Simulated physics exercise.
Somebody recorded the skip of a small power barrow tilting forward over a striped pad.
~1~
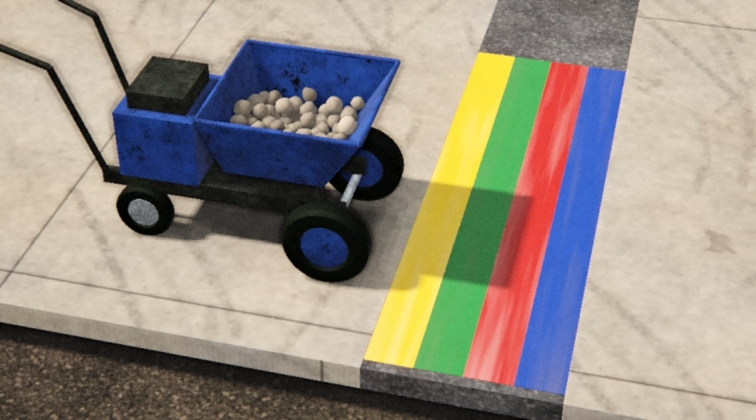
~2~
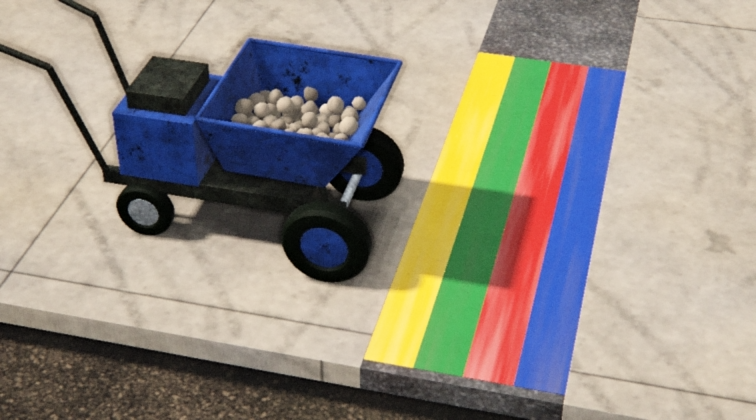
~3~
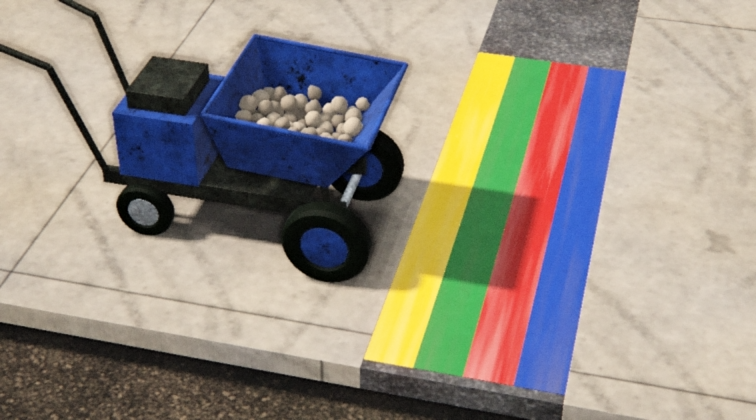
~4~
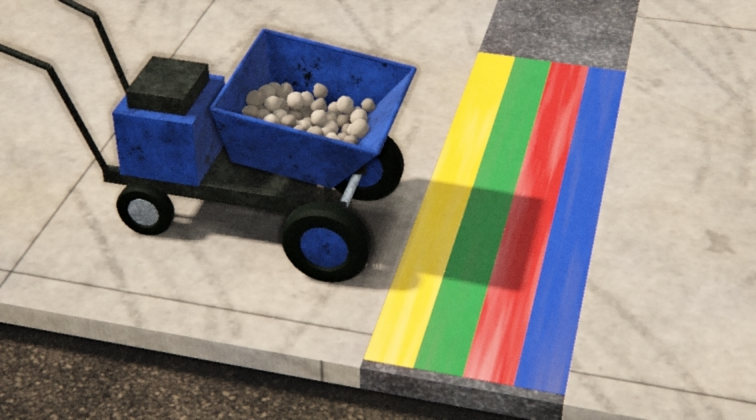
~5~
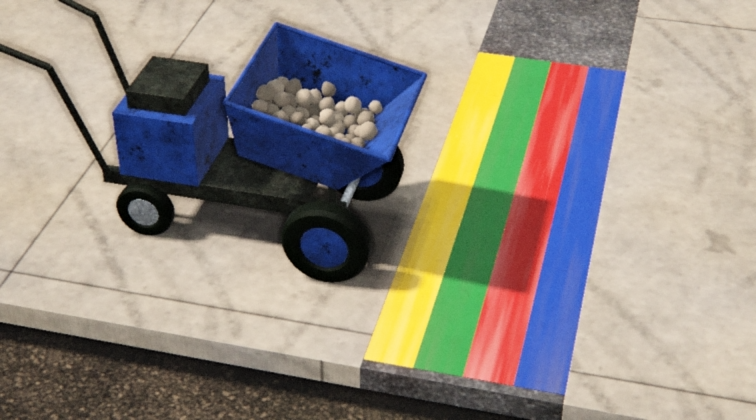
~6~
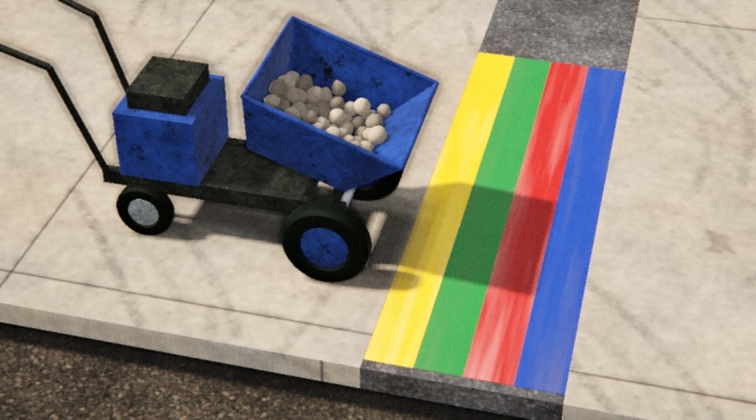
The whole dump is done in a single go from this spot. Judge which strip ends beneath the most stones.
Beneath the most stones: The red strip.
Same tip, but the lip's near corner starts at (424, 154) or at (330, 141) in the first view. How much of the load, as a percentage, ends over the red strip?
You'd get around 20 in a hundred, then 20 in a hundred.
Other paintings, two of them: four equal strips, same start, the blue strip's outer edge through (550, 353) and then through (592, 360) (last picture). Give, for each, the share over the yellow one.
0 and 0 percent, roughly.
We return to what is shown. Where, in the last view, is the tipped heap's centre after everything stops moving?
Roughly at (511, 260), give or take.
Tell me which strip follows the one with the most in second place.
The next spot goes to green.
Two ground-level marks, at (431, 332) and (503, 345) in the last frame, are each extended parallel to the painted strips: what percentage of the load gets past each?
Estimate, first then second: 80 %, 30 %.
Soon, skip tipped steeply; all in the skip.
A while on, skip tipped right over; nearly all in the skip; a small part over the green strip; a stray few over the red strip.
Towards the end, skip tipped right over; about a quarter in the skip; about a quarter over the green strip; about half over the red strip; a small part over the blue strip; a stray few off the paint.
Finally, skip tipped right over; about a quarter in the skip; none over the yellow strip; about a quarter over the green strip; about a third over the red strip; a small part over the blue strip; a stray few off the paint.
